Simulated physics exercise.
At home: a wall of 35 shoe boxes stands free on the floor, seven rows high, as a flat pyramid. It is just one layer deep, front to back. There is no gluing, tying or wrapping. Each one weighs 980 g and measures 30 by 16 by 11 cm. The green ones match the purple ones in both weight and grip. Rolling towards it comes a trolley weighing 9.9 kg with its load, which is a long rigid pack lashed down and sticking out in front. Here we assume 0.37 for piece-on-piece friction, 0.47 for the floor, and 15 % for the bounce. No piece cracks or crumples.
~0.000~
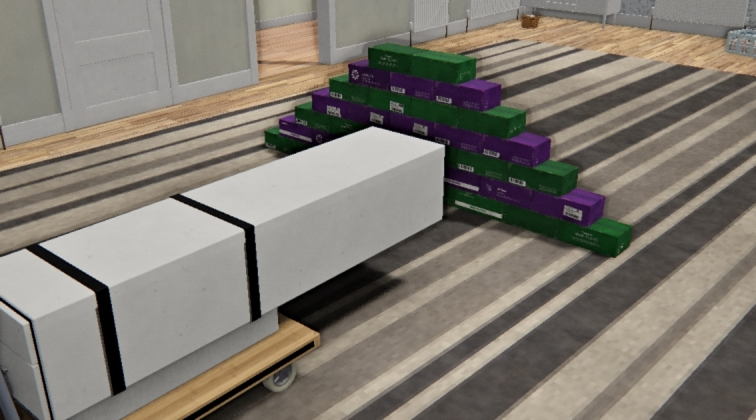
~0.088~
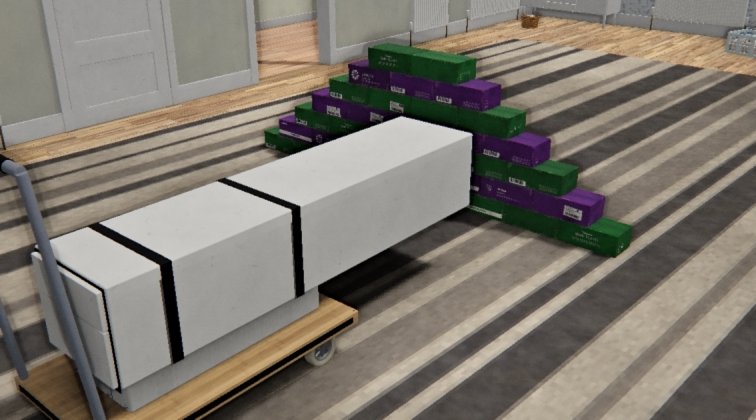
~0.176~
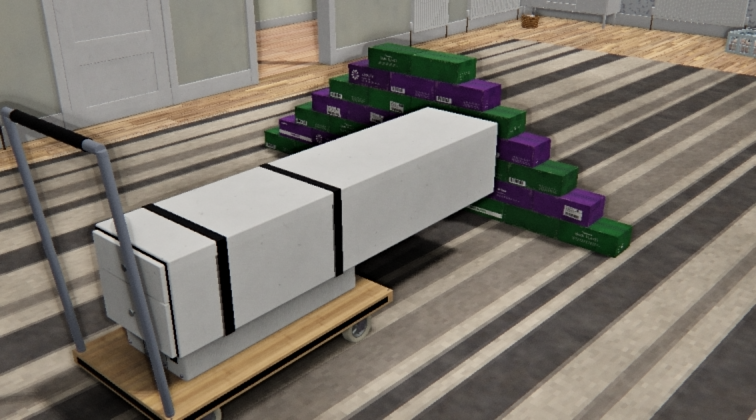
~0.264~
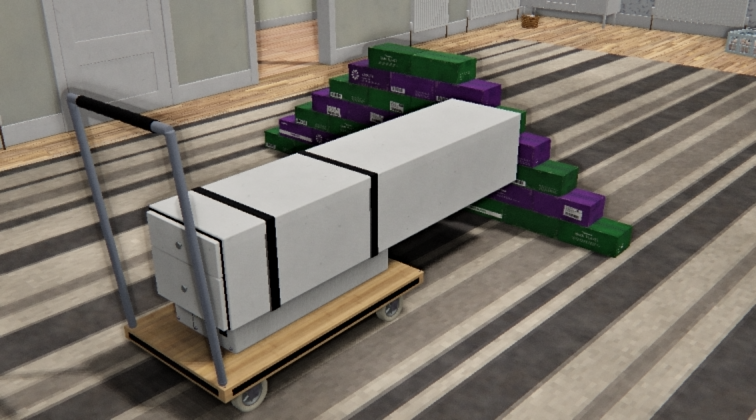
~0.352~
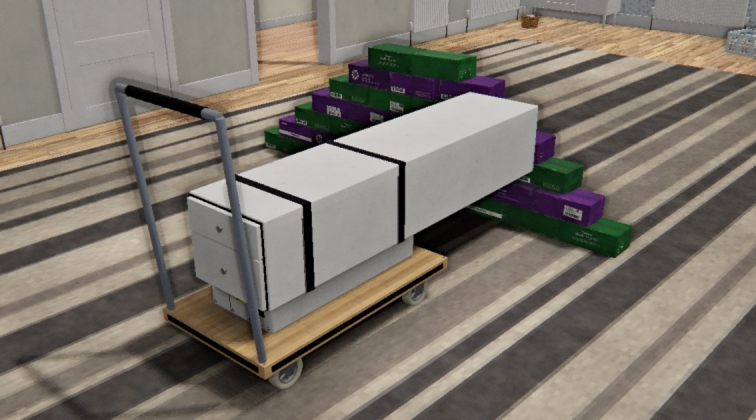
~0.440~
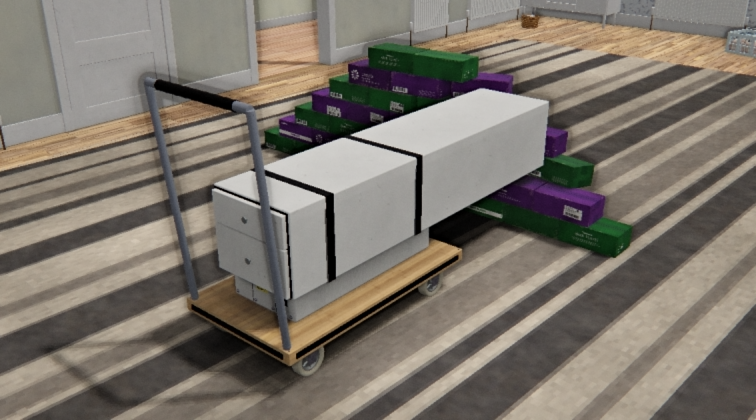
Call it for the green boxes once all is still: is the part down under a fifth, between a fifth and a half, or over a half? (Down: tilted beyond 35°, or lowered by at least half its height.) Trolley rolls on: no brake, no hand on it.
Down part: Between a fifth and a half.
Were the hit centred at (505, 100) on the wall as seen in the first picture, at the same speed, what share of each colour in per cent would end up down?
In that case you'd see green at 10 per cent and purple at 10 per cent down.
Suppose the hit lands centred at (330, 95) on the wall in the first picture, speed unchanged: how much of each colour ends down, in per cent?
That would leave green at 30 % and purple at 40 %.
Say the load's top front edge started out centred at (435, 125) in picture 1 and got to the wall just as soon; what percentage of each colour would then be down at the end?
Then green 30, purple 30 per cent.
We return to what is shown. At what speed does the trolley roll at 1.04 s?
Speed: Near 0.9 m/s.
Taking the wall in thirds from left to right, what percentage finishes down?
0 / 40 / 70 %, left to right.
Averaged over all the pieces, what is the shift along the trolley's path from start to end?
It comes out to something like 20 centimetres.
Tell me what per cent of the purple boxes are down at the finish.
The purple group finishes with 40% down.
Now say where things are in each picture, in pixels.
In the first frame (places mark the middle of the side facing us), load (436, 172) 70 cm short of the wall; top green box (389, 61); top purple box (411, 86); nothing disturbed.
Load (464, 159) 50 cm short of the wall; top green box (389, 61), in the second frame.
Load (489, 148) 31 cm short of the wall; top green box (389, 61), in the third frame.
Load (513, 137) 11 cm short of the wall; top green box (389, 61), in the fourth frame.
Load (531, 129) 46 mm into the wall's line; top green box (389, 61); 6 disturbed, none down, in the fifth frame.
Load (541, 124) 15 cm into the wall's line; top green box (390, 61); top purple box (414, 85) shifted 16 mm; steepest lean 8°, the box at (548, 170); 9 disturbed, none down, in the sixth frame.
After 0.54 s, load 25 cm past the wall's line, still rolling; 2 of the 20 green boxes down (3 of 35 in all colours); top green box shifted 20 mm; top purple box leaning 3°.
After 0.76 s, load 46 cm past the wall's line, still rolling; 3 of the 20 green boxes down (6 of 35 in all colours); top green box leaning 20°; top purple box leaning 21°.
After 1.04 s, load 72 cm past the wall's line, still rolling; 6 of the 20 green boxes down (10 of 35 in all colours); top green box leaning 48°, 17 cm lower; top purple box leaning 45°, 26 cm lower.
After 1.46 s, load 93 cm past the wall's line, still rolling; 6 of the 20 green boxes down (11 of 35 in all colours); top green box leaning 49°, 56 cm lower; top purple box leaning 26°, 39 cm lower.
At rest (2.6 s), load 92 cm past the wall's line, stopped; 6 of the 20 green boxes down (12 of 35 in all colours); top green box on its side; top purple box leaning 24°, 39 cm lower. That is 30 per cent. As the last picture would show them, middles, top green box near (474, 132), top purple box near (457, 134).
